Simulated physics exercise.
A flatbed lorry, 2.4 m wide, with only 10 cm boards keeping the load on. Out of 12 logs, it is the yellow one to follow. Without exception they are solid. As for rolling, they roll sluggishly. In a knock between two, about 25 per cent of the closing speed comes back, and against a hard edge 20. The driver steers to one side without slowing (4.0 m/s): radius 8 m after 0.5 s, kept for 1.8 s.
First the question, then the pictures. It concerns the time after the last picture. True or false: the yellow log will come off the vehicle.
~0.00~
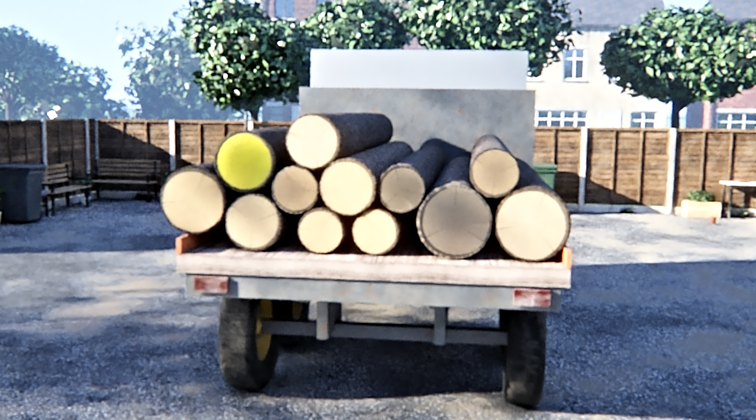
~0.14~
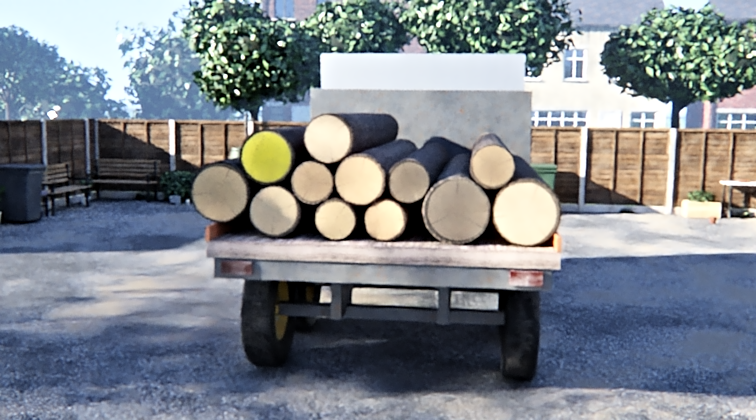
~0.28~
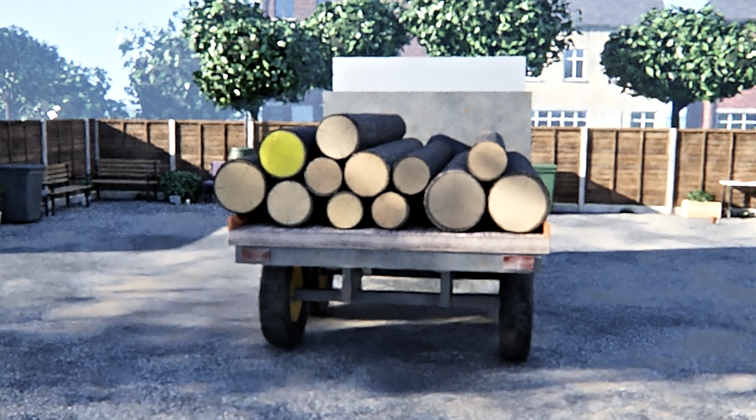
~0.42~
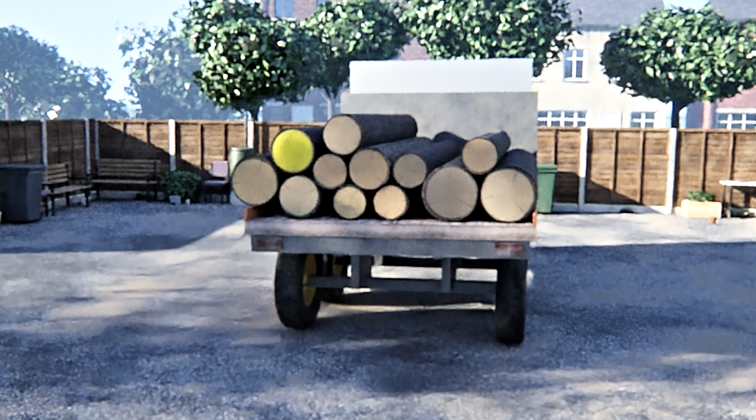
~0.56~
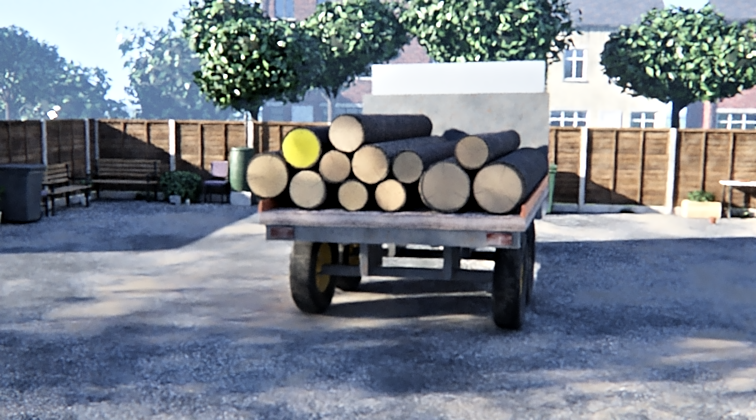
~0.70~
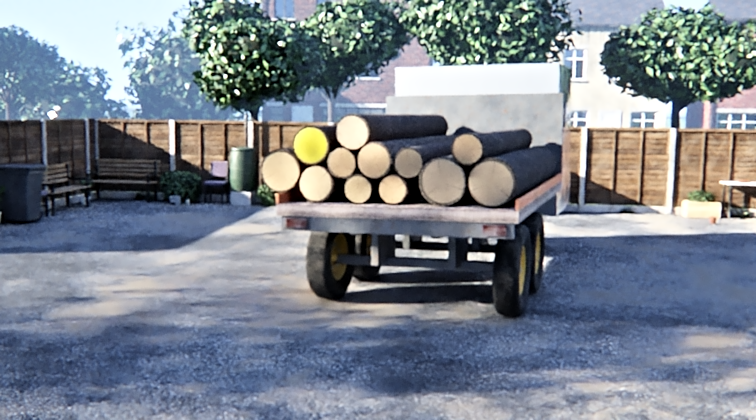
True.
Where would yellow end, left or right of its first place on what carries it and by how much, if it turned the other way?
It would finish around 0 centimetres right of its start.
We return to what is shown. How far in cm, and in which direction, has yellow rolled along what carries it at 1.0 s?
Yellow: 35 to the left.
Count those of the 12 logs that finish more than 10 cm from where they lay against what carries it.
Count: 12.
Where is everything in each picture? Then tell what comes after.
Yellow (243, 162); 6 of the 12 make up the bottom layer, in the first picture.
Yellow (266, 157); the deck is level, in the second picture.
Yellow (281, 154); the deck is a shade lower on the left, in the third picture.
Yellow (292, 151); the deck slopes 1° down to the left, in the fourth picture.
Yellow (300, 148); the deck slopes 1° down to the left, in the fifth picture.
Yellow (310, 146); the deck slopes 1° down to the left, in the sixth picture.
By 0.9 s, yellow is up on others, 15 cm from the left edge, rolling left; 1 off so far.
By 1.0 s, yellow is up on others, 5 cm from the left edge, rolling left; 1 off so far.
By 1.2 s, yellow is over the left board and falling; 2 off so far.
Finally (2.8 s), yellow is over the left board and gone; 3 off so far.
